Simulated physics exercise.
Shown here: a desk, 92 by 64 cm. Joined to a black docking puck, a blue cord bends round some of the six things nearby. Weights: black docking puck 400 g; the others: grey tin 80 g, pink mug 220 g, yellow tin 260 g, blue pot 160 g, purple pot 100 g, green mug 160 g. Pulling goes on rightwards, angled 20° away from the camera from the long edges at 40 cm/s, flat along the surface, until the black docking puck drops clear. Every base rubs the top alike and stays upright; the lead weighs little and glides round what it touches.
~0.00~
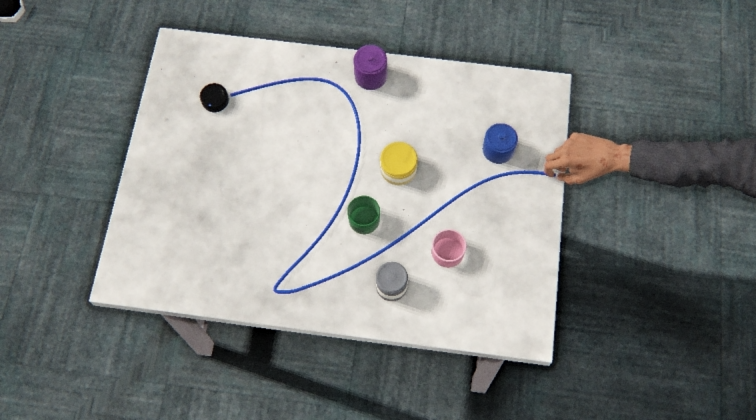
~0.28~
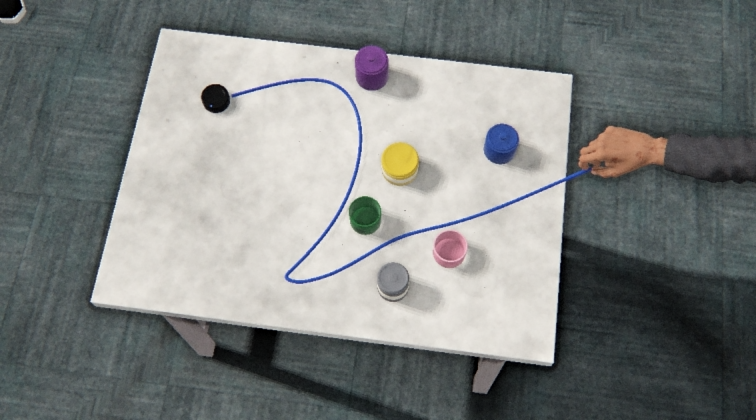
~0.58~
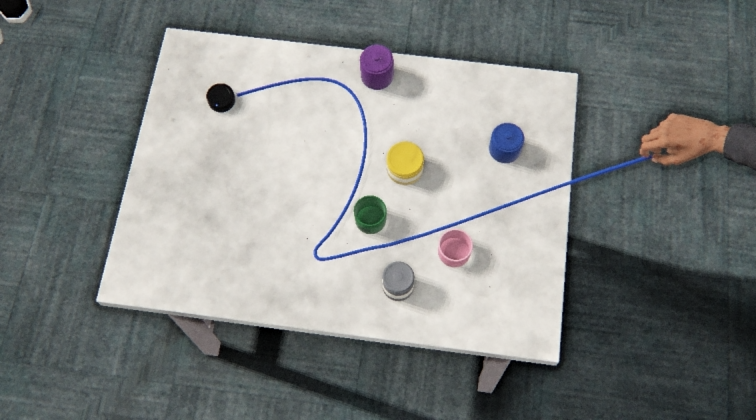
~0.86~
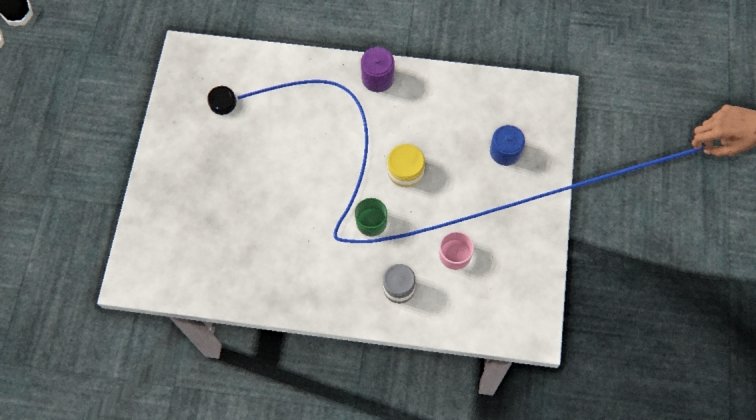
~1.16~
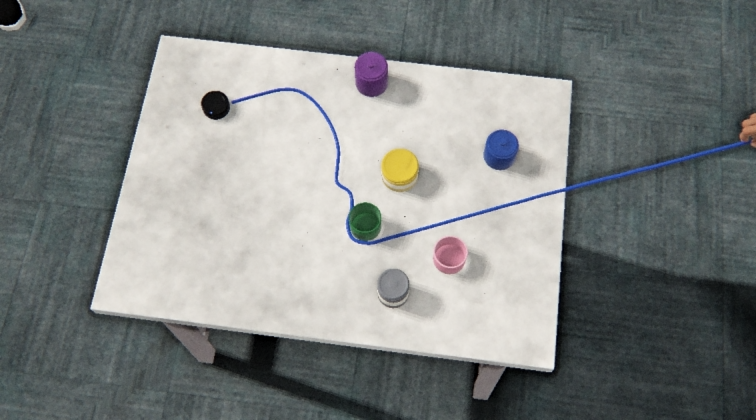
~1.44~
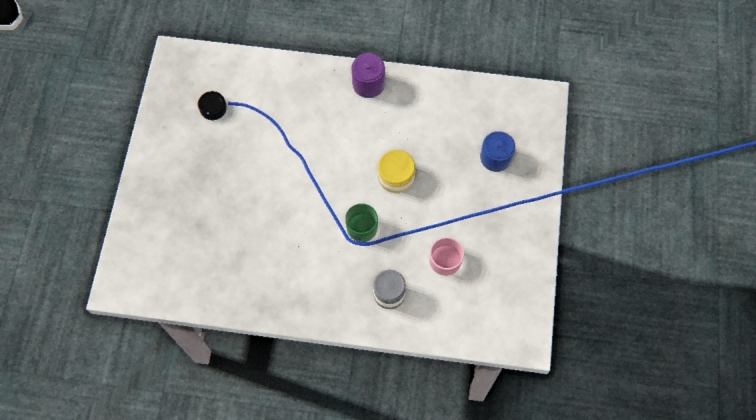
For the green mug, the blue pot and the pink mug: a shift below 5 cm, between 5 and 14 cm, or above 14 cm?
Result: Green mug reaches the top band, blue pot stays about where it is, pink mug stays in the low band.
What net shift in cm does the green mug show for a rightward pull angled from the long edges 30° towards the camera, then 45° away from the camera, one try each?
About 10 cm, then about 20 cm.
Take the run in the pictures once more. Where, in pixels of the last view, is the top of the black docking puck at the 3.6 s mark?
You'd find it somewhere around (534, 173).
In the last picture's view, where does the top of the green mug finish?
I'd put it close to (379, 129).
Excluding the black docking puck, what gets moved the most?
Looks like the green mug.
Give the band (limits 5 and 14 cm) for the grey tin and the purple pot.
The grey tin hardly moves, the purple pot stays about where it is.
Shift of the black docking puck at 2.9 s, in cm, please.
Shift at that time: About 42 cm.
At 2.3 s, the black docking puck has slid 15 cm. Moved, green mug 20 cm, yellow tin 5 cm.
At 2.9 s, the black docking puck has slid 42 cm. Moved, green mug 20 cm, yellow tin 6 cm.
At 3.6 s, the black docking puck has slid 70 cm. Moved, green mug 20 cm, yellow tin 8 cm.
At 4.2 s, the black docking puck is off the top. Moved, green mug 20 cm at (379, 129), yellow tin 8 cm, blue pot 1 cm at (503, 139), pink mug 0 cm at (447, 253).
